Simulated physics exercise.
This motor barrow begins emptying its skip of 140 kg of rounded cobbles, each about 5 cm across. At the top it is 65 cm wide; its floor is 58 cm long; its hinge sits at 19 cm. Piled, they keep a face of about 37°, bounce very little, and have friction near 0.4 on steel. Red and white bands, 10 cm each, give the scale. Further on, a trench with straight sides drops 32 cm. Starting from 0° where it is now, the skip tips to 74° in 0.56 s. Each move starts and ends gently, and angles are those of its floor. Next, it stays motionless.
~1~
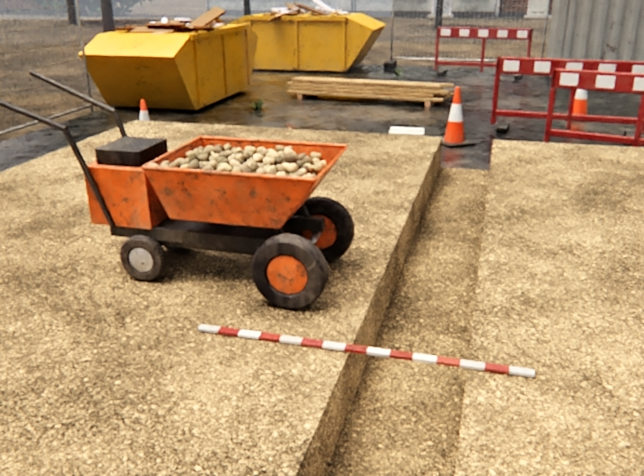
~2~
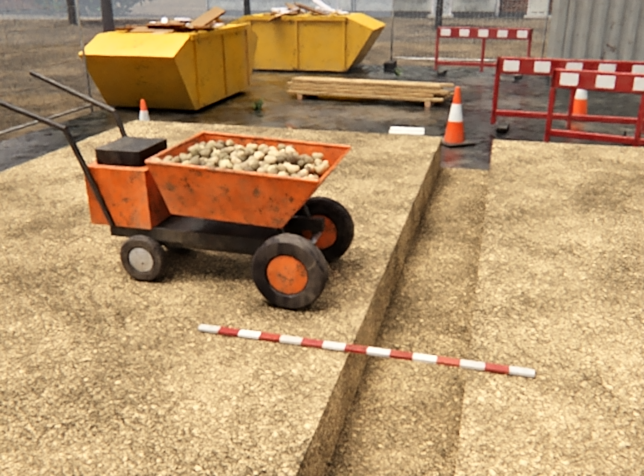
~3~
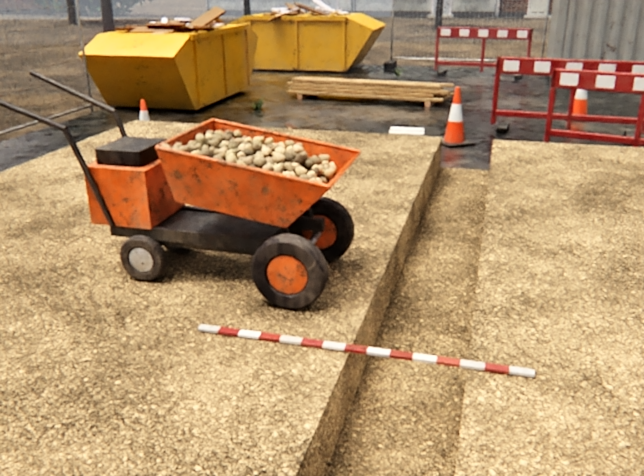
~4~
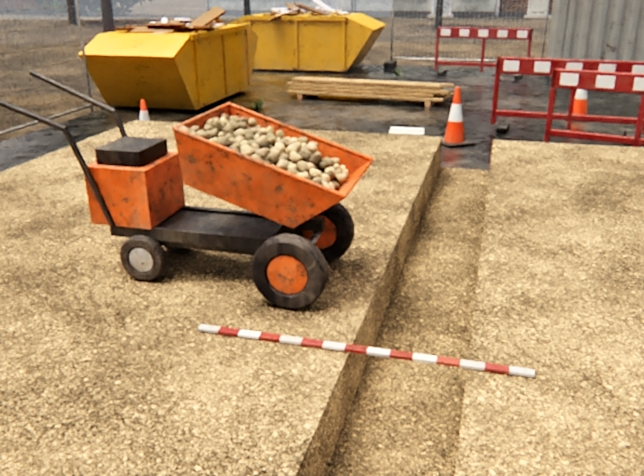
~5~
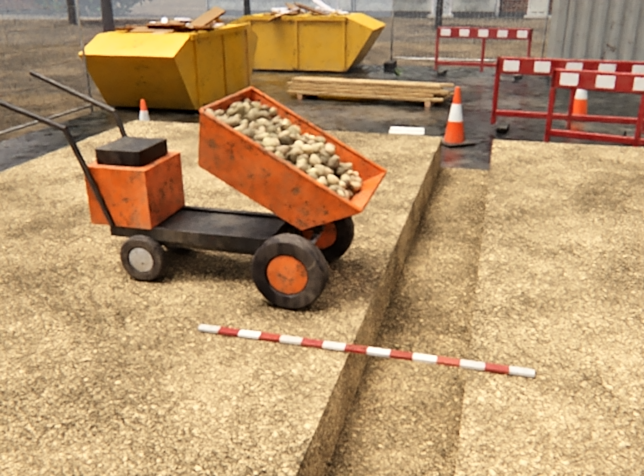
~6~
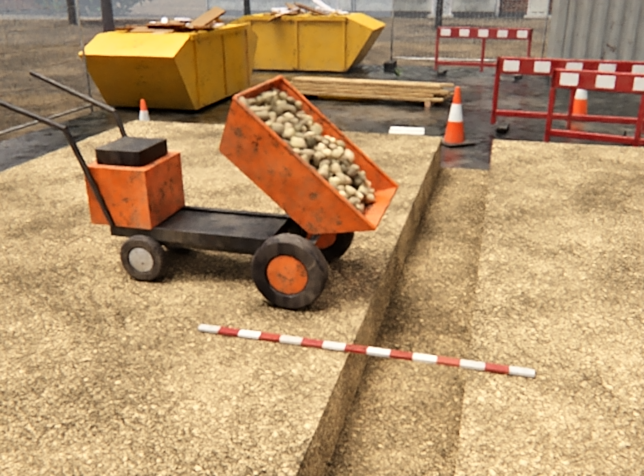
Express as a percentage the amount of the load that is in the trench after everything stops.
The amount is close to 70 per cent of the load.
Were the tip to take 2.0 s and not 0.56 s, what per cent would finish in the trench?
100 %.
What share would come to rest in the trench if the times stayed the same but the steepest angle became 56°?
It would be close to 50 percent.
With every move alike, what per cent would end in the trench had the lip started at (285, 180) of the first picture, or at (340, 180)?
Estimates: 90 % then 40 %.
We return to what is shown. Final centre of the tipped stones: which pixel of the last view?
Their centre sits close to (452, 335).
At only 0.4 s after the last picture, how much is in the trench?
I'd put it near 40 per cent.
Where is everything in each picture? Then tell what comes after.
In the first picture, the skip is at 0°, its lip at (314, 180); the top of the load is at (261, 156).
In the second picture, the skip is at 2°, its lip at (319, 182); the top of the load is at (240, 153).
In the third picture, the skip is at 9°, its lip at (330, 187); the top of the load is at (214, 138).
In the fourth picture, the skip is at 18°, its lip at (345, 197); the top of the load is at (226, 123).
In the fifth picture, the skip is at 29°, its lip at (361, 211); the top of the load is at (246, 109).
In the sixth picture, lip at (375, 229), floor tilted 41°, highest stones at (270, 98).
Then, 0.1 s after the last picture the floor is at 62°, 100 % in the skip; the foremost stones are at (388, 238).
Then, 0.4 s after the last picture the floor is at 74°, 58 % in the skip, 42 % in the trench; the foremost stones are at (473, 307).
Then, 0.7 s after the last picture the floor is at 74°, 6 % in the skip, 64 % in the trench, 30 % past the trench; the foremost stones are past the picture's edge.
Then, 2.7 s after the last picture the floor is at 74°, 0 % in the skip, 70 % in the trench, 30 % past the trench; the foremost stones are past the picture's edge.
